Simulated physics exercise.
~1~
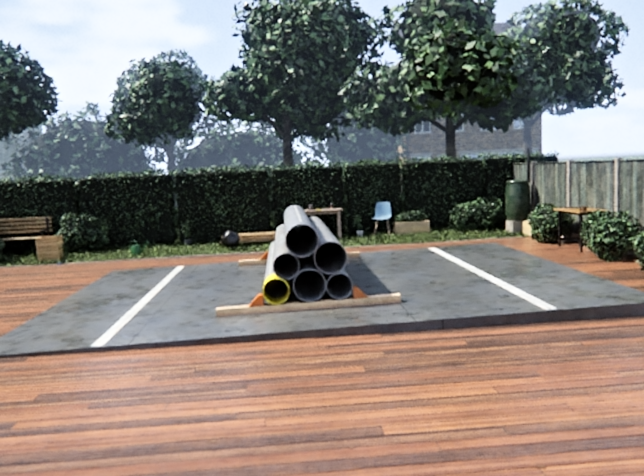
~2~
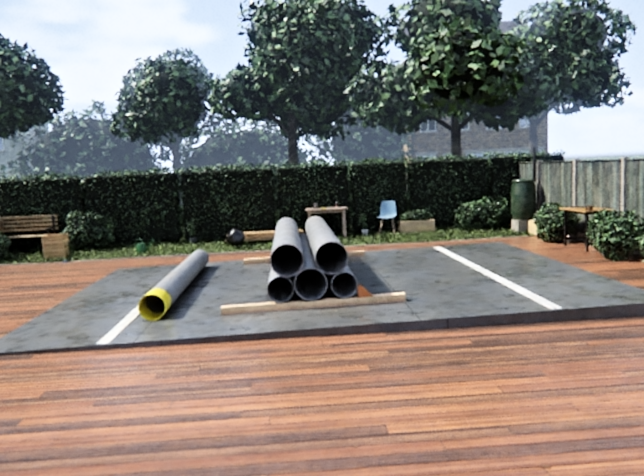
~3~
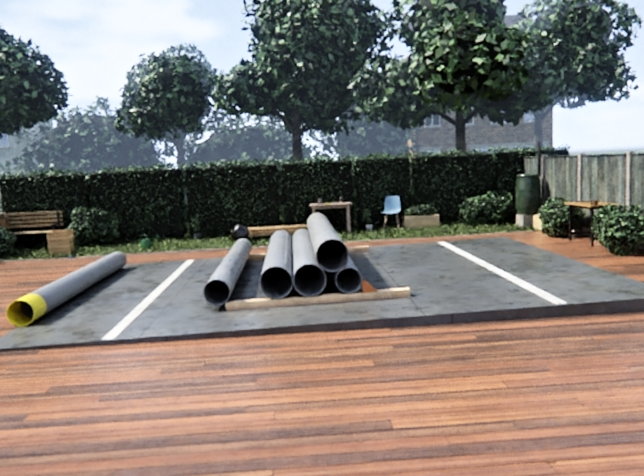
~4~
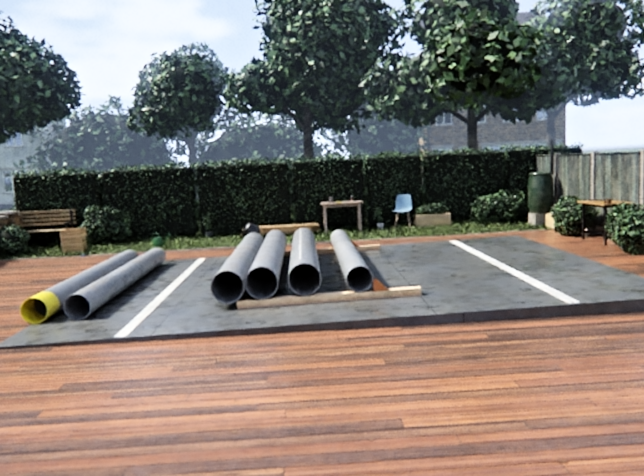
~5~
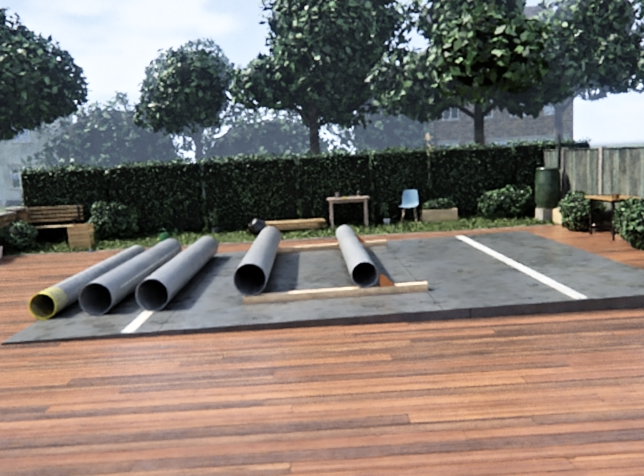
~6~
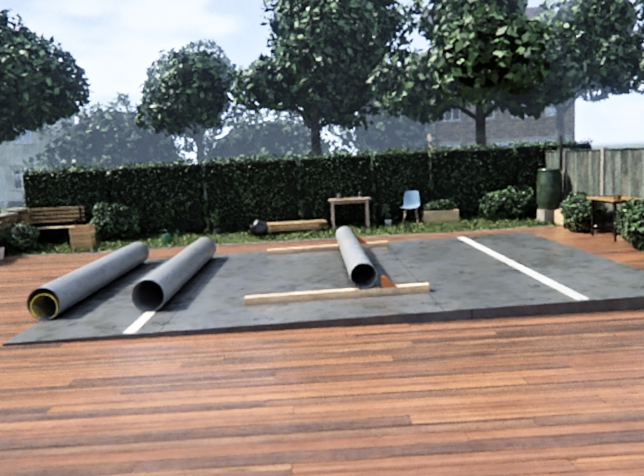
A stack of gray pipes, one marked yellow at its end, collapses on a dark pad beside a wooden deck. The yellow-marked pipe rolls left across the white line, others spread leftward after it, and finally one pipe remains on the timber bearers.
